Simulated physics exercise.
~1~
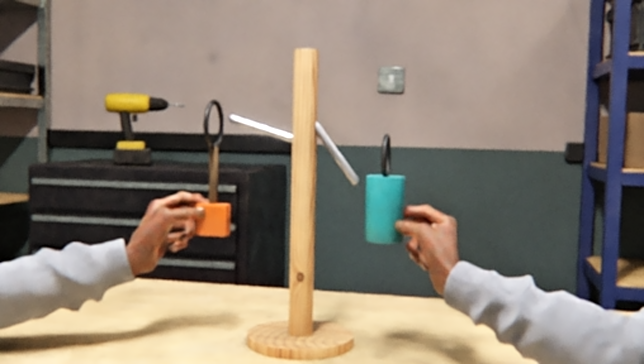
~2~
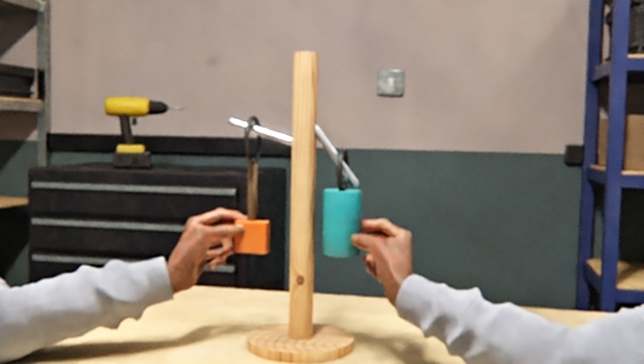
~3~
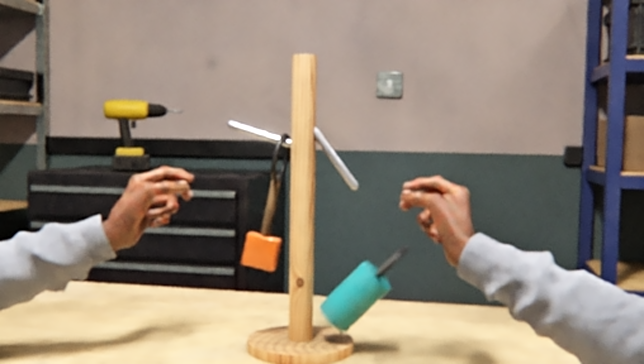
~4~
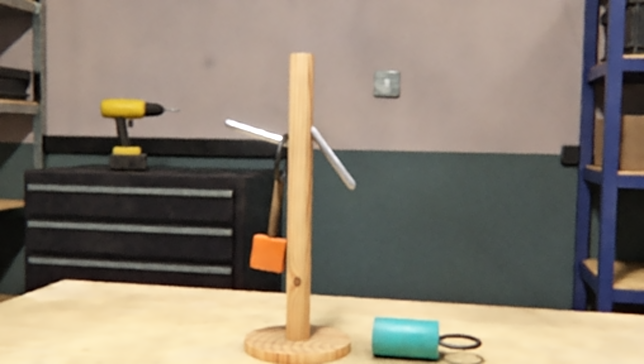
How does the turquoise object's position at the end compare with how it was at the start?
At the start it is held upright in the air by a hand, to the right of the wooden post. At the end it lies on its side on the table, lower down and a little farther right.
